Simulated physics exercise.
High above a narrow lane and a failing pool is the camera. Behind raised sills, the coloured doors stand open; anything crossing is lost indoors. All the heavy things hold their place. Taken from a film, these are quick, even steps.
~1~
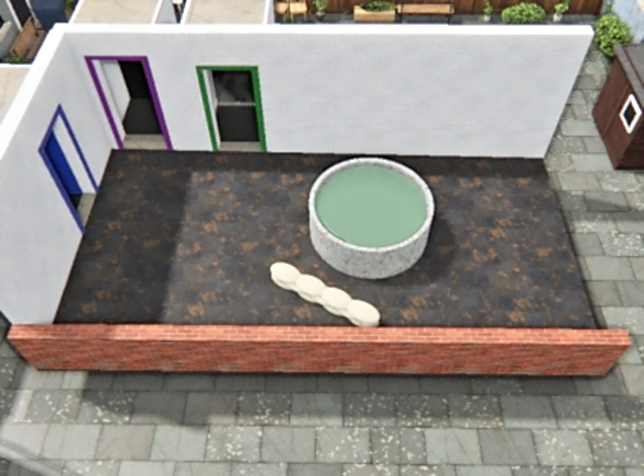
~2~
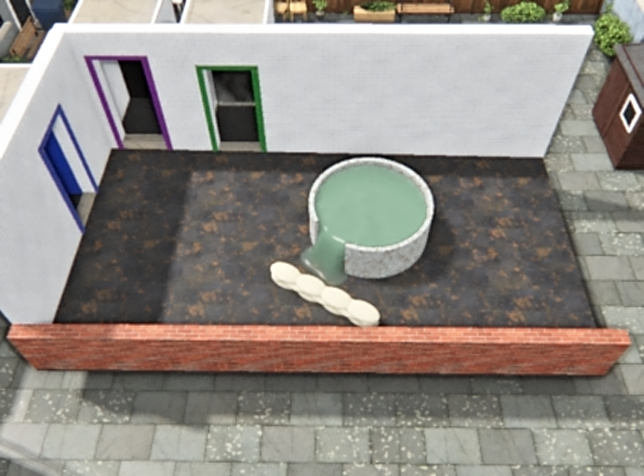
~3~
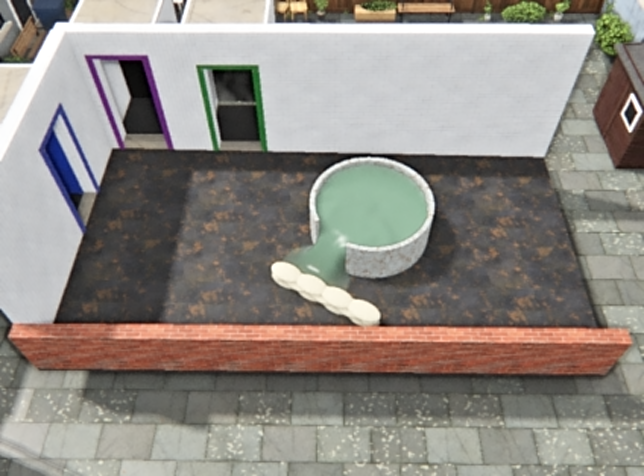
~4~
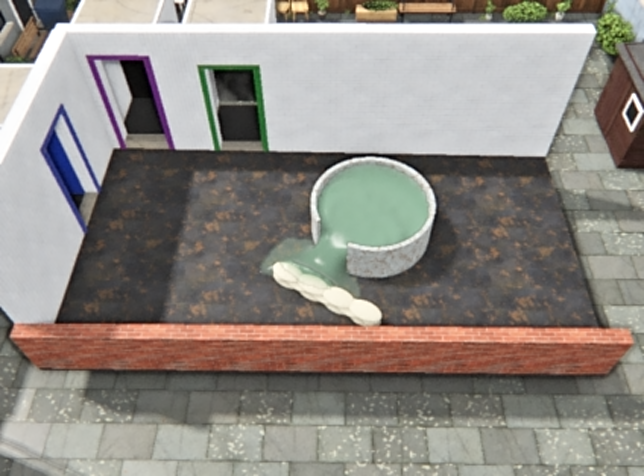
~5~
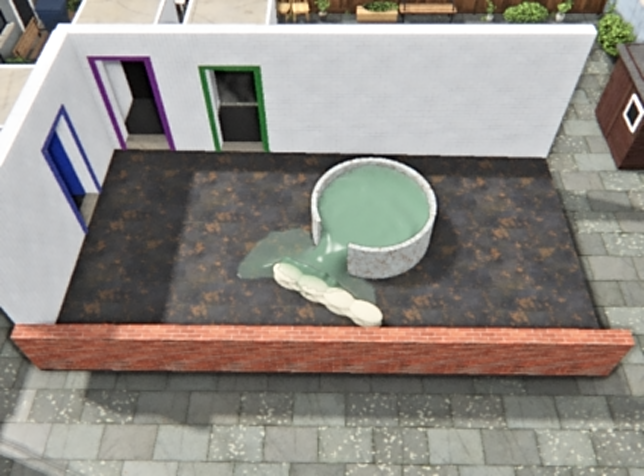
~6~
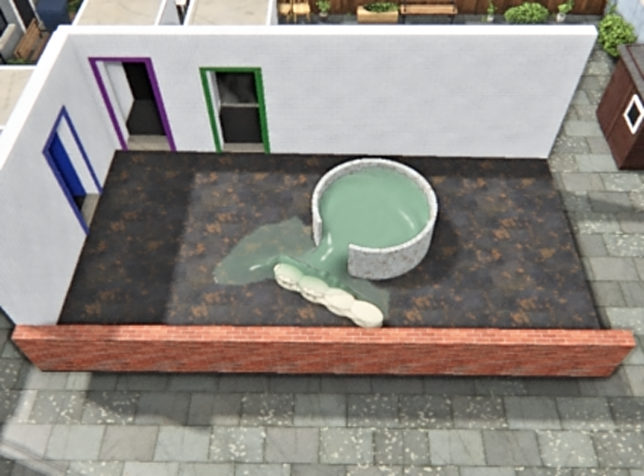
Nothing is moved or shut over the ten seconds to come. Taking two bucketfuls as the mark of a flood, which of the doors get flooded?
The green door gets flooded, the blue door gets flooded, the purple door stays below the mark.
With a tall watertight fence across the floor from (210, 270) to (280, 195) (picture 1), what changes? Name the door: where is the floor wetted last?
Last: The purple-painted one.
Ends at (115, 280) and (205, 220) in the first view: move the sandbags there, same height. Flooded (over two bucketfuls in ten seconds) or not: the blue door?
In short: The blue one keeps below it.
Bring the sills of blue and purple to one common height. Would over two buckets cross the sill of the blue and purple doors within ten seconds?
Then the blue door falls short and the purple door overshoots.
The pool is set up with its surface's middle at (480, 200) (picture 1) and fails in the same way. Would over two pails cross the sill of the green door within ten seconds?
Green door: Above the limit.
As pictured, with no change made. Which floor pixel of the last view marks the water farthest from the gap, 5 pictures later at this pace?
Point: (144, 240) in the last picture's pixels.
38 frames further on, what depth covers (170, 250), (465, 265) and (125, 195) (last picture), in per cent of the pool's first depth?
The three come to some 2, 2 and 8 per cent respectively.
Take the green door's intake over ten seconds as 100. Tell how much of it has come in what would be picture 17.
Roughly 0 per cent.
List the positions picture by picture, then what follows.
In the first frame, still water in the round tank at (371, 205).
In the second frame, the front is at (336, 281), out from the gap at (330, 252).
In the third frame, water pours out at (331, 253) and has run to (290, 271).
In the fourth frame, the front is at (267, 271), out from the gap at (332, 253).
In the fifth frame, the front is at (244, 274), out from the gap at (332, 254).
In the sixth frame, water pours out at (333, 254) and has run to (221, 274).
A moment on, water covers 30 % of the floor; the green door not reached, the blue door not reached, the purple door not reached.
Next, water covers 60 % of the floor; the green door wet at the sill, nothing in, the blue door wet at the sill, nothing in, the purple door not reached.
Then, water covers 70 % of the floor; the green door under two buckets in, the blue door over two buckets in, the purple door wet at the sill, nothing in.
Later, water covers 70 % of the floor; the green door over two buckets in, the blue door over two buckets in, the purple door wet at the sill, nothing in.
In the end, water covers 80 % of the floor; the green door over two buckets in, the blue door over two buckets in, the purple door wet at the sill, nothing in.
